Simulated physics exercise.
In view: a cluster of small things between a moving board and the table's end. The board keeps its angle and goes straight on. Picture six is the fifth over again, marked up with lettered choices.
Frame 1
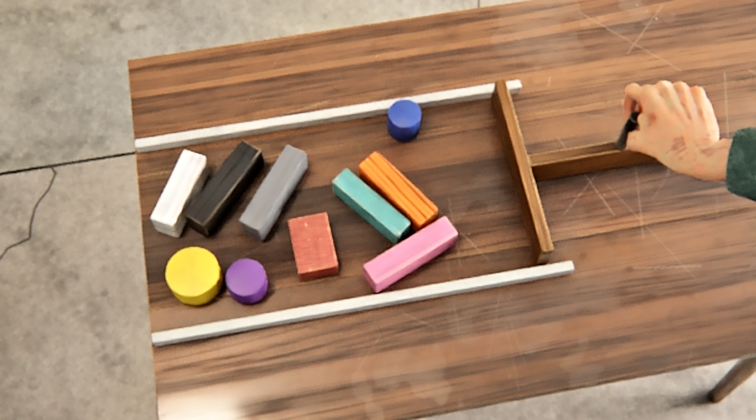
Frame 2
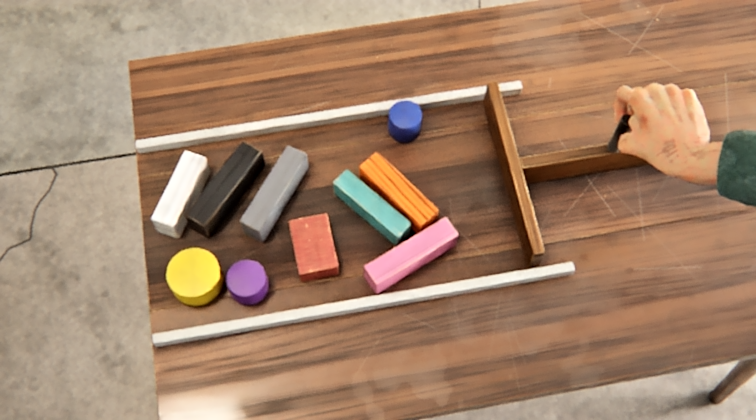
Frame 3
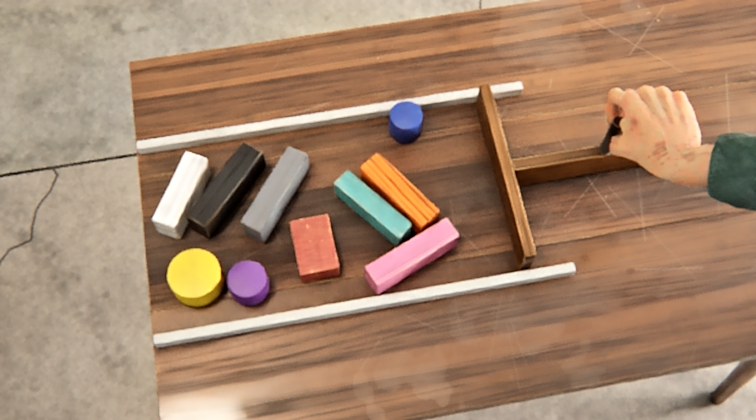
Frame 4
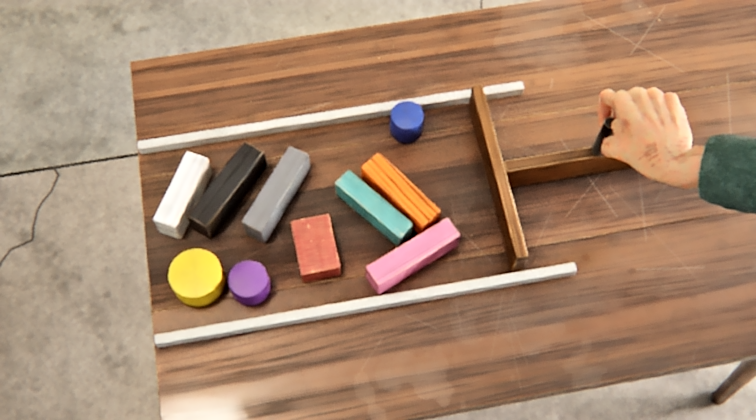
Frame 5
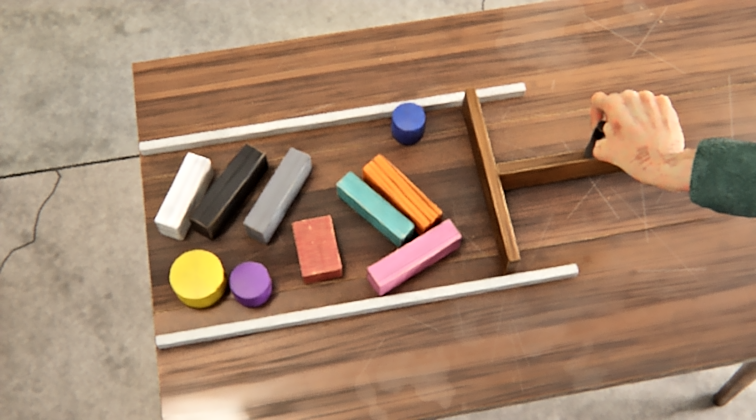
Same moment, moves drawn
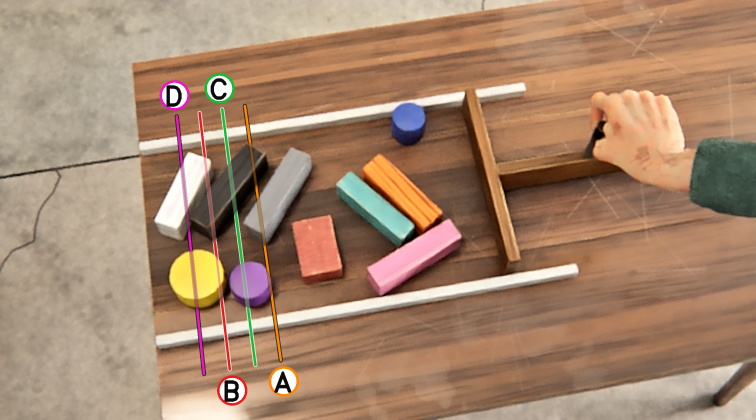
On a wooden tabletop, a hand sliding a T-shaped wooden board slightly left between white rails towards colourful, unmoving blocks and discs.
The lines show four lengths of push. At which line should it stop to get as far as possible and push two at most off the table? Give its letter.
A.
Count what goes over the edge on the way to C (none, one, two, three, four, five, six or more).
By then, three.
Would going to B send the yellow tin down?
Yes.
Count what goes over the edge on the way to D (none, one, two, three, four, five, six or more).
By then, six or more.
On the marked copy, A at (262, 225); B at (214, 233); C at (238, 229); D at (190, 237).
Following A. Soon after the start, board (410, 183); blue tin (373, 130); pink stick (368, 268).
Later, board (327, 197); yellow tin (178, 277); purple tin (222, 288).
In the end, board (263, 208); white stick over the edge; yellow tin over the edge; two fallen.
As for the rest, B drops five; C drops three; D drops eight.
